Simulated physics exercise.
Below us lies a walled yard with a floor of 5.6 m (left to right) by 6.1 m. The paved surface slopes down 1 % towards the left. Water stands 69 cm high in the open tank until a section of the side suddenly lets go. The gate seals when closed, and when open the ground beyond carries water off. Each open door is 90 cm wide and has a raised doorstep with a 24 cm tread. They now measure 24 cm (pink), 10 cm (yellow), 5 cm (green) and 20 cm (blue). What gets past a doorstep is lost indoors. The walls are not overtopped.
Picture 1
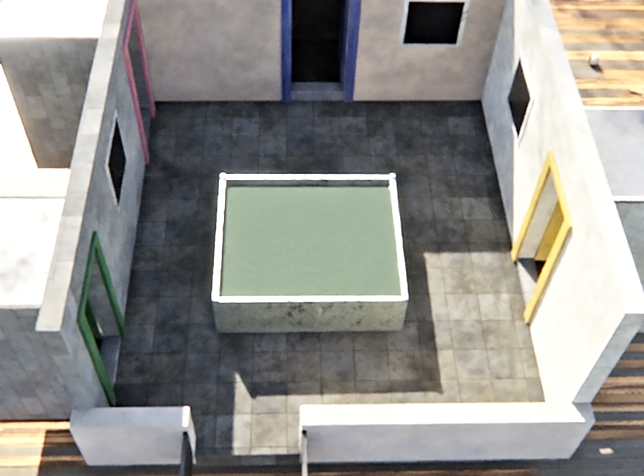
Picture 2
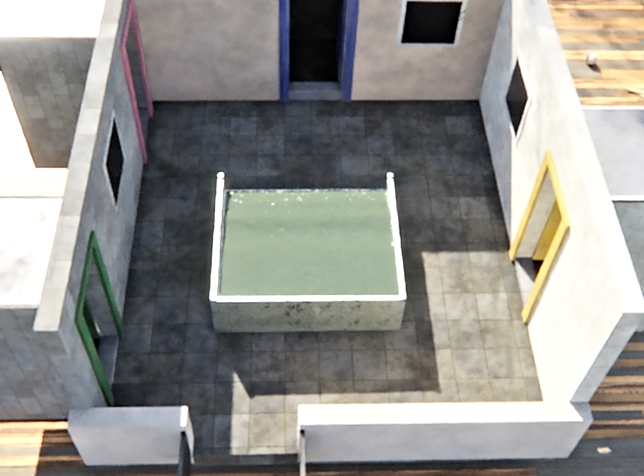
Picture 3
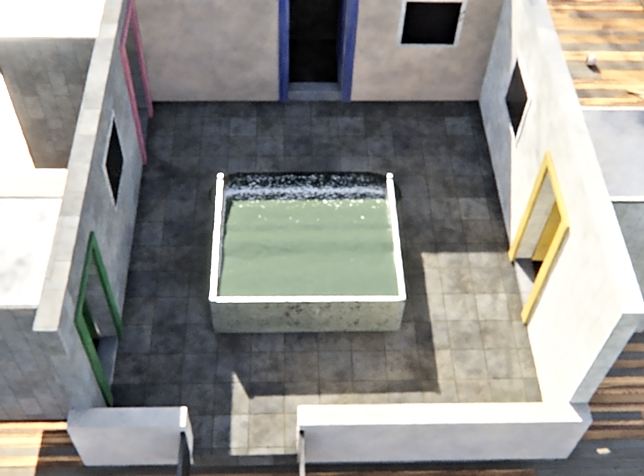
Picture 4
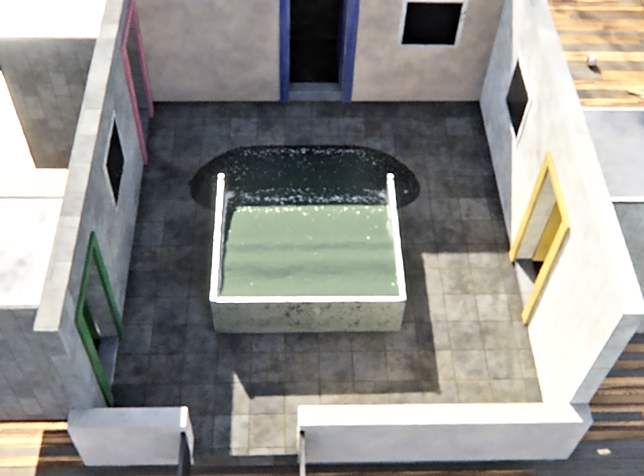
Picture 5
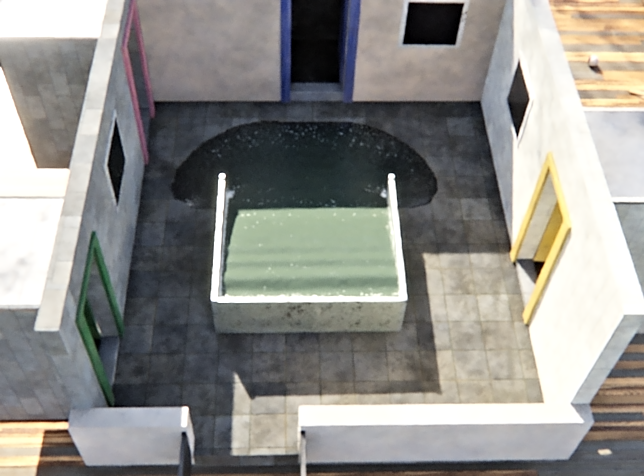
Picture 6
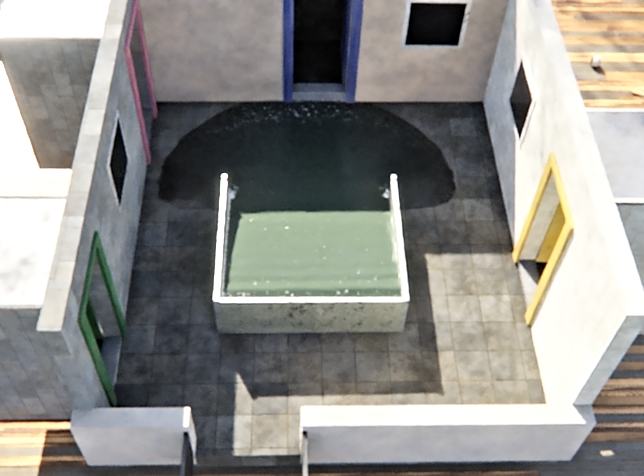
Greenish water lies still in an open, pale-rimmed tank, then pours out over its far side once the rim there is gone, spreading across the grey tiles in a dark, widening half-round sheet towards the back wall. The walled yard is seen from high above, the view almost steady. A blue-framed doorway stands at the back, pink and green ones left, a yellow one right.
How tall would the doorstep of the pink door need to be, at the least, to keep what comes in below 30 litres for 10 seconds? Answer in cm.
Close to 26 cm is just enough.
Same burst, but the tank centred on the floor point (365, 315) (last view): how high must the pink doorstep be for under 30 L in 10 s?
Then roughly 24 cm.
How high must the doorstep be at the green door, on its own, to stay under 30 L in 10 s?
Roughly 12.0 cm at green.
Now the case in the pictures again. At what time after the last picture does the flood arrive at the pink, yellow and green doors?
Arrival: Pink 0.3 s, yellow 2.8 s, green 2.8 s.
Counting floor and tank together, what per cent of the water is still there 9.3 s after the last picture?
About 76 per cent.
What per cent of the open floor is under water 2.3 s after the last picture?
Some 50 per cent of it.
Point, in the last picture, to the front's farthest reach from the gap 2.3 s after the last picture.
At about (484, 107).
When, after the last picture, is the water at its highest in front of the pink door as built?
At about 2.0 s.
Then, 0.7 s after the last picture water covers 40 % of the floor, deepest (45 cm) near (306, 107); 9 cm at the pink door, 0 litres in over its 24 cm doorstep.
Then, 2.3 s after the last picture water covers 50 % of the floor, deepest (38 cm) near (167, 107); 32 cm at the pink door, 27 litres in over its 24 cm doorstep.
Then, 9.3 s after the last picture water covers 100 % of the floor, deepest (15 cm) near (116, 386); 9 cm at the pink door, 47 litres in over its 24 cm doorstep.
At the pink door as built, the water peaked near 32 cm, 2.1 s after the last picture.
With a doorstep of 21 cm, 77 litres would have come in within the 10 s; with 28.5 cm, 20 litres. So under 30 litres takes about 26 cm.
